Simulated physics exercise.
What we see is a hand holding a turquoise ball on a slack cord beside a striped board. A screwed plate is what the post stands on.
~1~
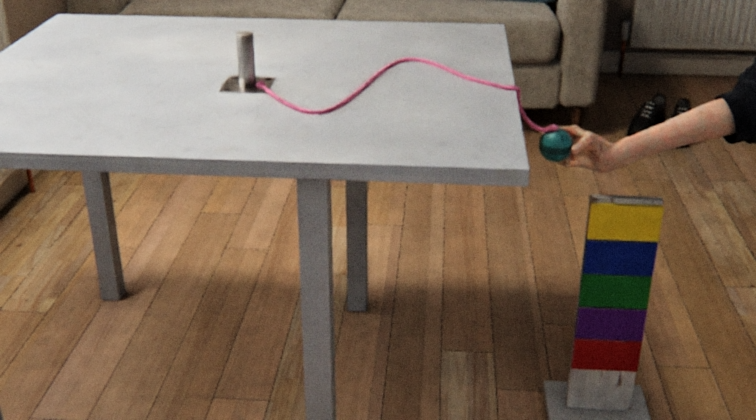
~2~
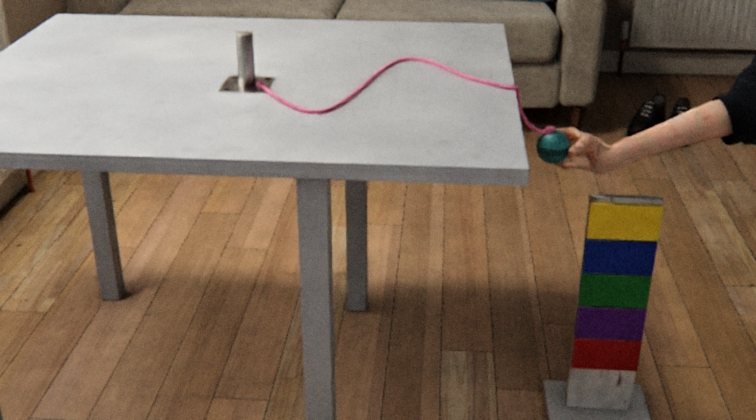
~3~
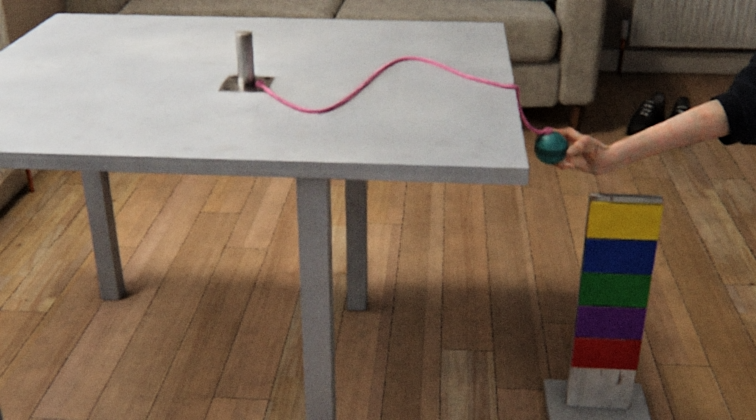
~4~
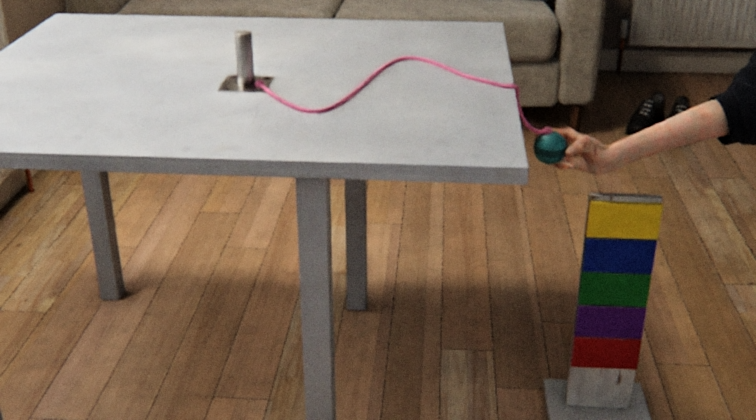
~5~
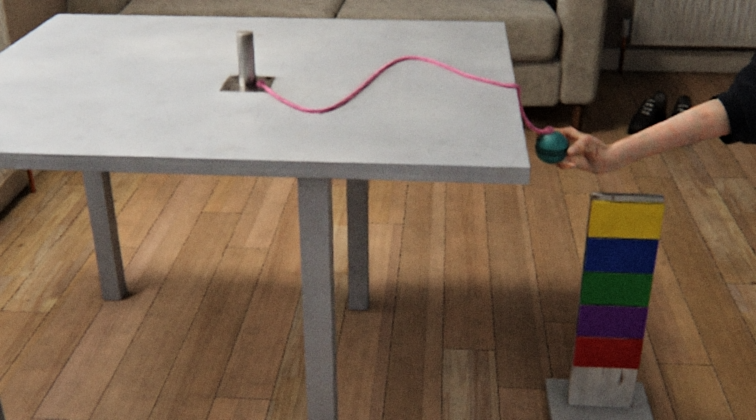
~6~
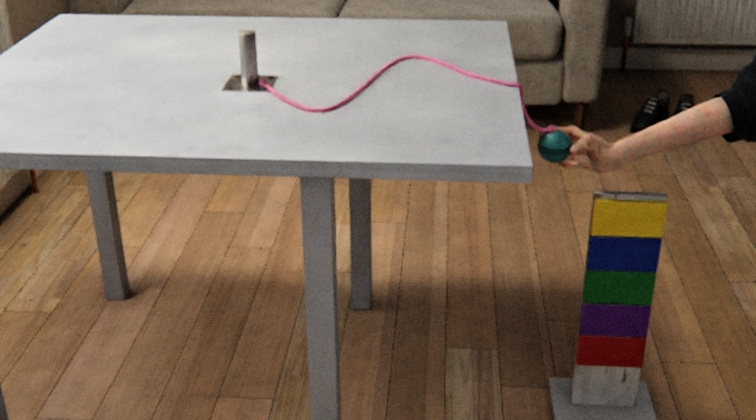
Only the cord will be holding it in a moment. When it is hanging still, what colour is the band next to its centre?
Purple.
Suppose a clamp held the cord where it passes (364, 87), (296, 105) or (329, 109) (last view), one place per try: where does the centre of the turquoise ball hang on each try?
First near (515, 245), then near (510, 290), then near (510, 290).
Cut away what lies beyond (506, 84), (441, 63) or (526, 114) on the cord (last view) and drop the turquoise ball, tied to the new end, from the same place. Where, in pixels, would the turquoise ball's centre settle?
Try 1: (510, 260); try 2: (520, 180); try 3: (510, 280).
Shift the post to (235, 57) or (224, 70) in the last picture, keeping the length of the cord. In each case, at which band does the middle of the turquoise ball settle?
For the first spot, green; for the second, green.
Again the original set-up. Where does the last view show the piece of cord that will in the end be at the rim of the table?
Pixel (390, 65) or thereabouts.
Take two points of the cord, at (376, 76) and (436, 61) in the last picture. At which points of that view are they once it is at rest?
First near (481, 90), second near (516, 160).
Early on, ball near (531, 284); level with green.
Midway, ball near (483, 320); level with purple.
Near the end, ball near (518, 322); level with purple.
Finally, ball near (501, 325); level with purple. The purple one.
